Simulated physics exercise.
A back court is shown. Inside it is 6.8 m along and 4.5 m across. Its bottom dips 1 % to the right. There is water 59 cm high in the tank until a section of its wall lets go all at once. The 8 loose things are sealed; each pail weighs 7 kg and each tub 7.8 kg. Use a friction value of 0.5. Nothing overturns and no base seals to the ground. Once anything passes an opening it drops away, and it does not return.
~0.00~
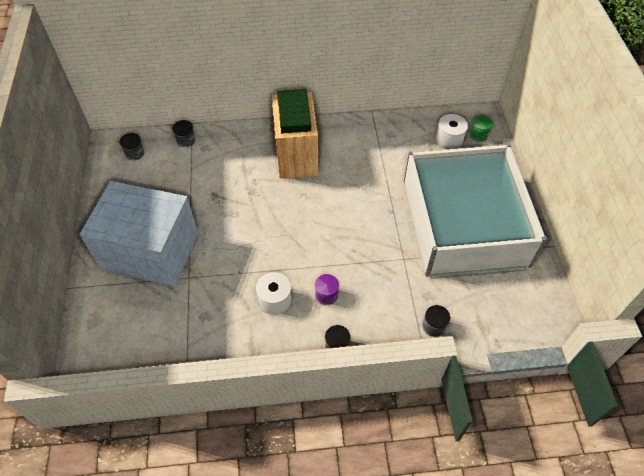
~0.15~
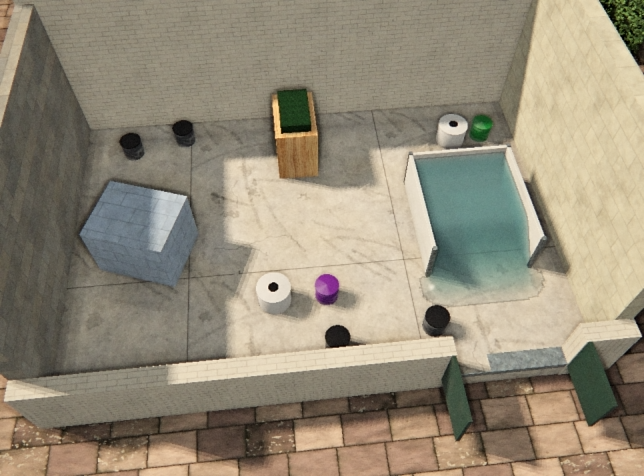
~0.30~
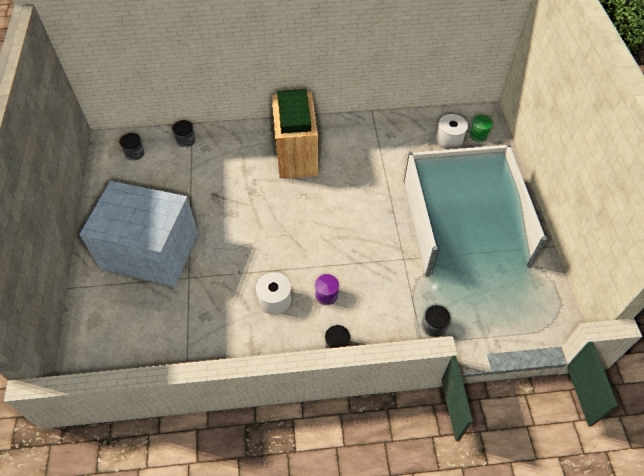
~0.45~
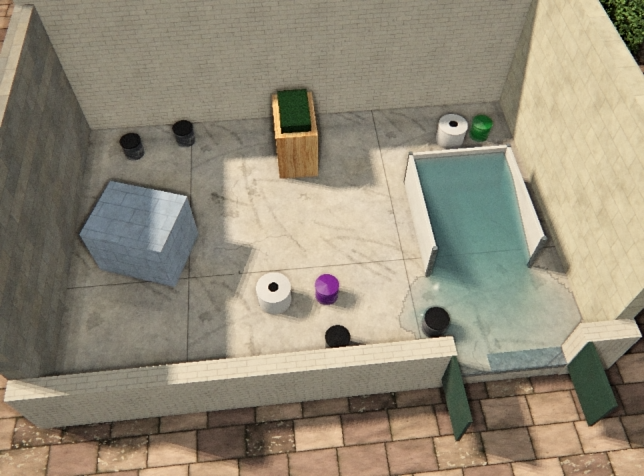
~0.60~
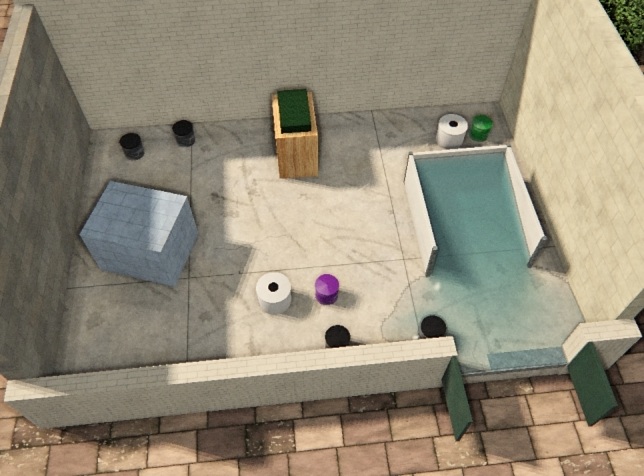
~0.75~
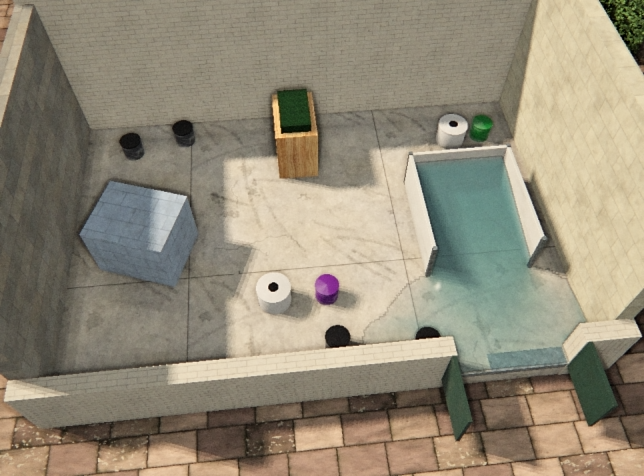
Water poured out of a white-walled tank as its near side opened, spreading across the courtyard floor toward the gateway and then leftward, nudging one black pail, while the purple and green pails stayed put.
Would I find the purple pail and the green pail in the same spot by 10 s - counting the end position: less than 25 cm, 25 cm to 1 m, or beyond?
Purple pail: Doesn't really move. Green pail: Doesn't really move.
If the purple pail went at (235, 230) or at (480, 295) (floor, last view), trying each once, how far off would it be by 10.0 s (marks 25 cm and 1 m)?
At the first spot it keeps its position; at the second it winds up far off.
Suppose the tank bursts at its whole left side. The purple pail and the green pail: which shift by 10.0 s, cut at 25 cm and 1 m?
Well, the purple pail goes a long way and the green pail basically stays there.
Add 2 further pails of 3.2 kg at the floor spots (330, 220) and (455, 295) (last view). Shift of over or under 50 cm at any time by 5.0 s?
So it goes behind the line, then across the line.
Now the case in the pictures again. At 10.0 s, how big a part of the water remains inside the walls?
Still held: Near 26 %.
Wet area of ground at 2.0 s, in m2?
The covered patch comes to about 7.5 m2.
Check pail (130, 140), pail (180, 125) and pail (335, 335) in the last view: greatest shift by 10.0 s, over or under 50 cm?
The first never reached the threshold, the second never reached the threshold, and the third topped the threshold.
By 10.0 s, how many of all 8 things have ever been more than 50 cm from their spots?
The answer here is 2.
After 2.0 s the purple pail is near (327, 284), 0.0 m from its start, aground; the green pail is near (483, 122), 0.0 m from its start, aground; 0 of 8 are out; 0 afloat.
After 4.5 s the purple pail is near (327, 284), 0.0 m from its start, aground; the green pail is near (483, 122), 0.0 m from its start, aground; 0 of 8 are out; 0 afloat.
After 7.0 s the purple pail is near (327, 284), 0.0 m from its start, aground; the green pail is near (483, 122), 0.0 m from its start, aground; 0 of 8 are out; 0 afloat.
After 10.0 s the purple pail is near (327, 284), 0.0 m from its start, aground; the green pail is near (483, 122), 0.0 m from its start, aground; 0 of 8 are out; 0 afloat.
